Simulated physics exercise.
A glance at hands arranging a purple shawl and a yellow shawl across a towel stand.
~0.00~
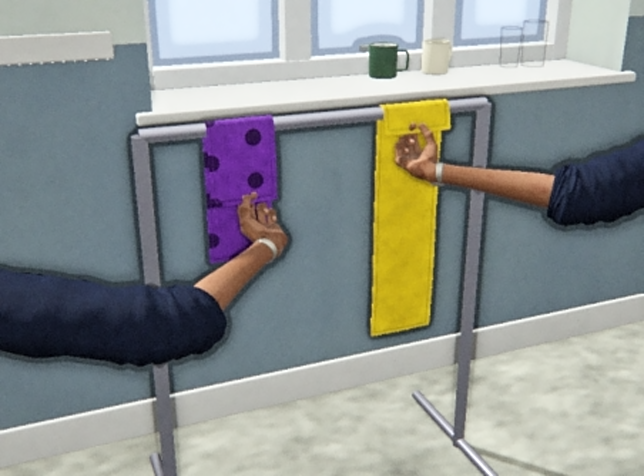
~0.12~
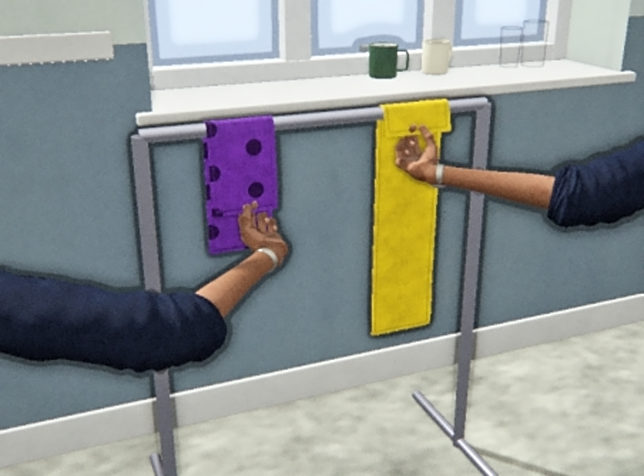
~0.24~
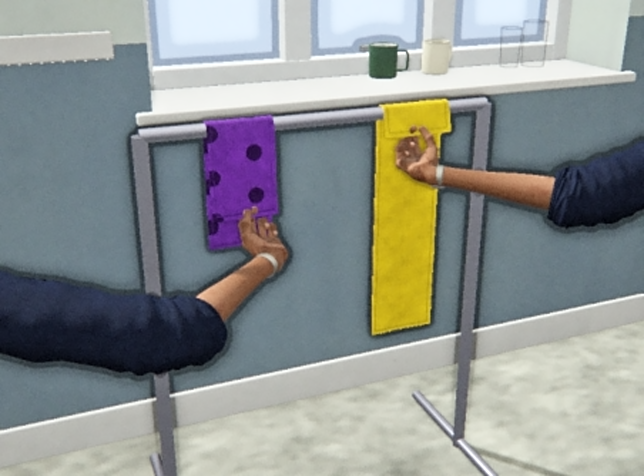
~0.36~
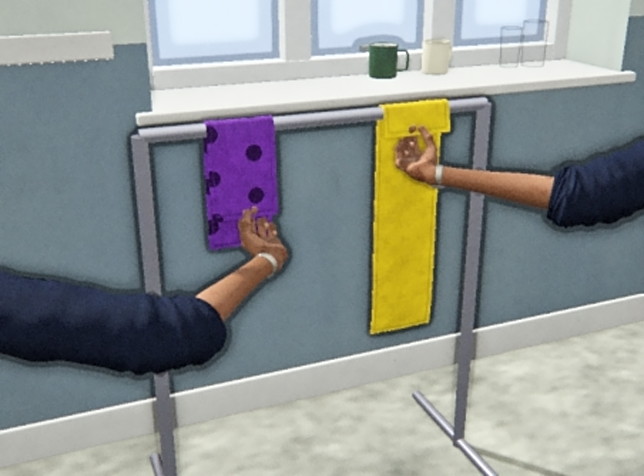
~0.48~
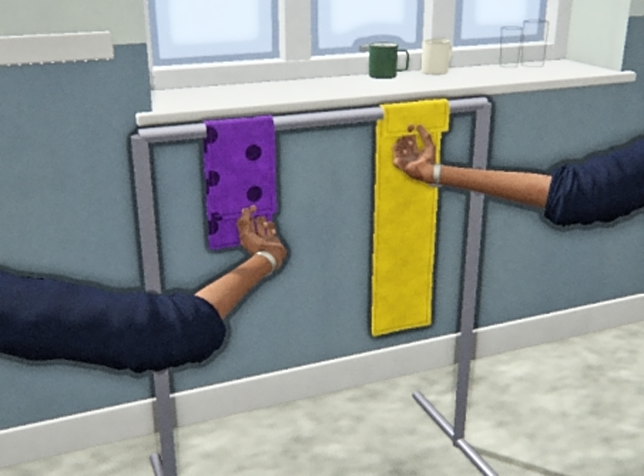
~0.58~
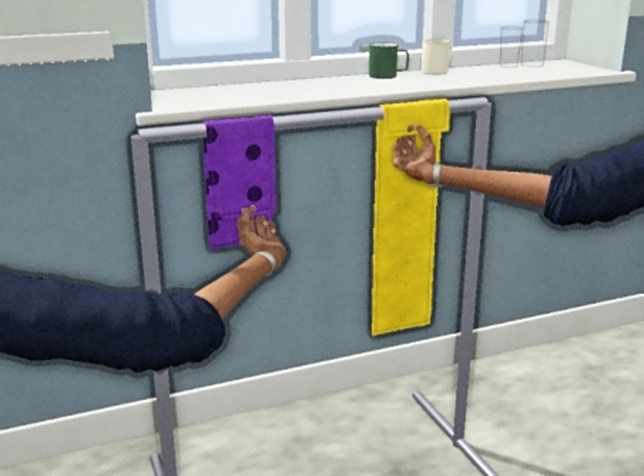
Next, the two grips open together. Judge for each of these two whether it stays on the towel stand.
The purple shawl does not fall, the yellow shawl does not stay.
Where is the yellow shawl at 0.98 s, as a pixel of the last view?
(400, 328).
After 0.98 s, purple shawl still hanging; yellow shawl clear of the rail and dropping near (400, 328).
After 1.26 s, purple shawl still hanging; yellow shawl in a heap on the floor near (394, 453).
At rest, purple shawl still hanging; yellow shawl in a heap on the floor near (394, 456). The purple shawl stays on and the yellow shawl slips to the floor.
